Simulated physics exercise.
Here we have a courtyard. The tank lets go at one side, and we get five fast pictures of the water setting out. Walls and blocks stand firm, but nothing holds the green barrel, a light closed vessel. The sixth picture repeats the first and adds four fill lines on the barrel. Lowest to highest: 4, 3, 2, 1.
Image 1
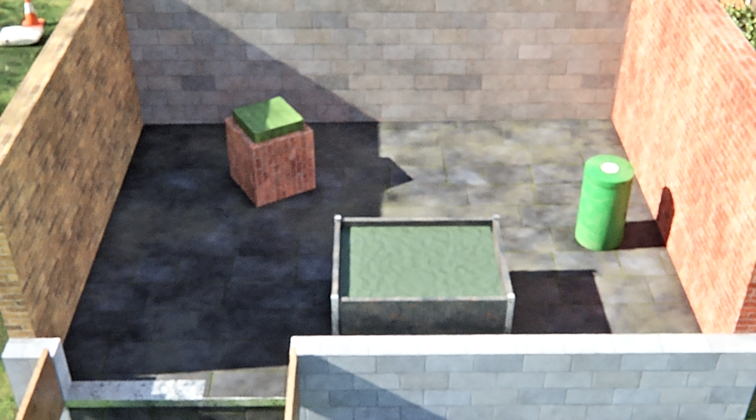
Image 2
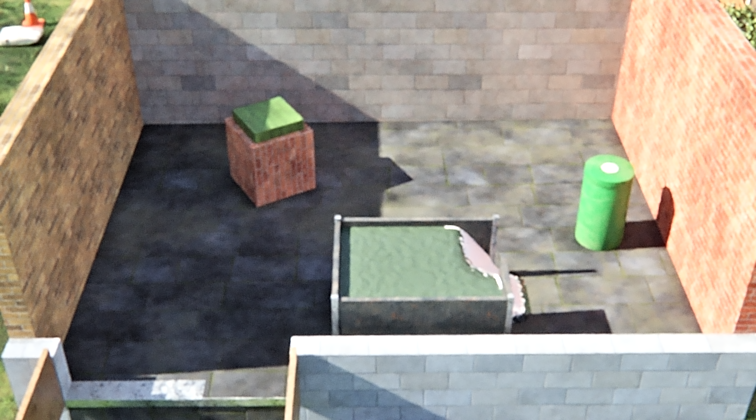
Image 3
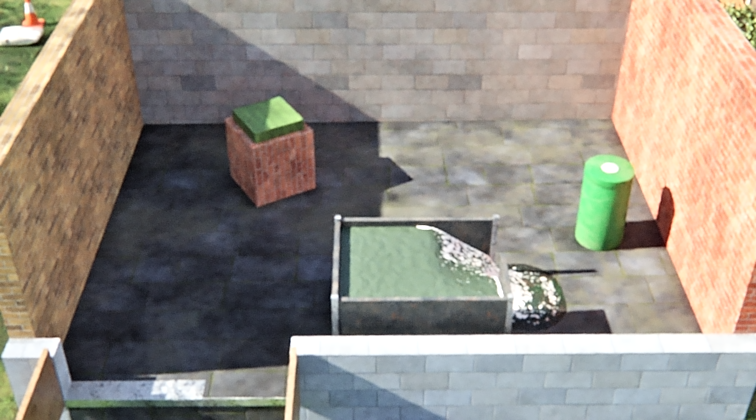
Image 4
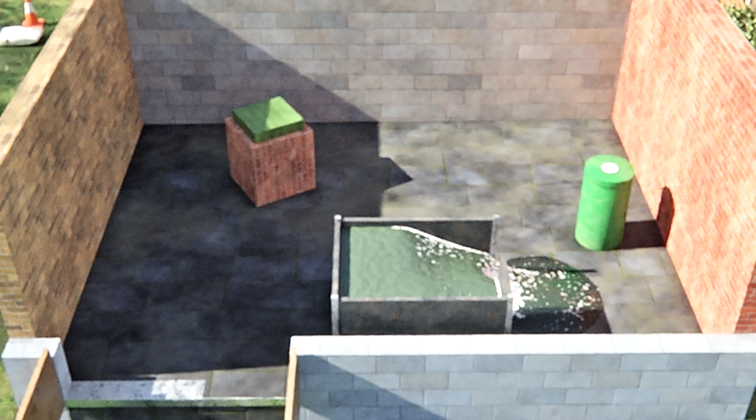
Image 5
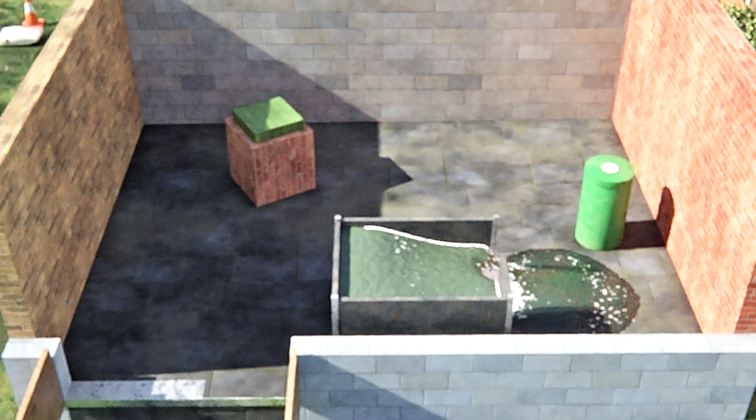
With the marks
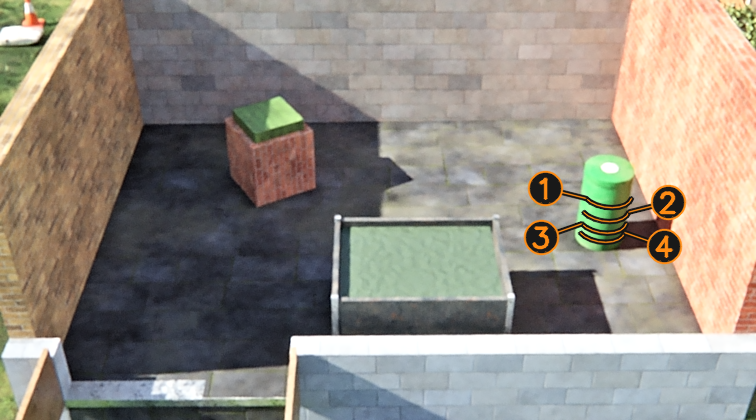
In a walled courtyard with a brick block and a green barrel, a full tank of greenish water opened at its right side, and foamy water poured out and spread rightward across the paving.
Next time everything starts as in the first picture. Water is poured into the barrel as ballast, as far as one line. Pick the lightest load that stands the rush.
Choose 3.
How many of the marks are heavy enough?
Three of the four.
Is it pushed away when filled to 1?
No.
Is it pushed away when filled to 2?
No, not at all.
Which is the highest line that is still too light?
Here it is line 4.
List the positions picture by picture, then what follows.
Lid of the green barrel at (611, 168); tank full, its middle at (419, 263); open gate at (177, 341).
Water covers 1 % of the ground and is seen nearest the barrel at (513, 277).
Water covers 2 % of the ground and is seen nearest the barrel at (535, 271).
Water covers 4 % of the ground and is seen nearest the barrel at (570, 271).
Lid of the green barrel at (611, 168); water covers 6 % of the ground and is seen nearest the barrel at (572, 256).
On the marked copy, 1 at (612, 207); 2 at (609, 221); 3 at (607, 233); 4 at (605, 242); from the bottom up 4, 3, 2, 1.
If 1 is chosen, it does not move.
If 2 is chosen, it does not move.
If 3 is chosen, it does not move.
If 4 is chosen, it is pushed about twice its own width away.
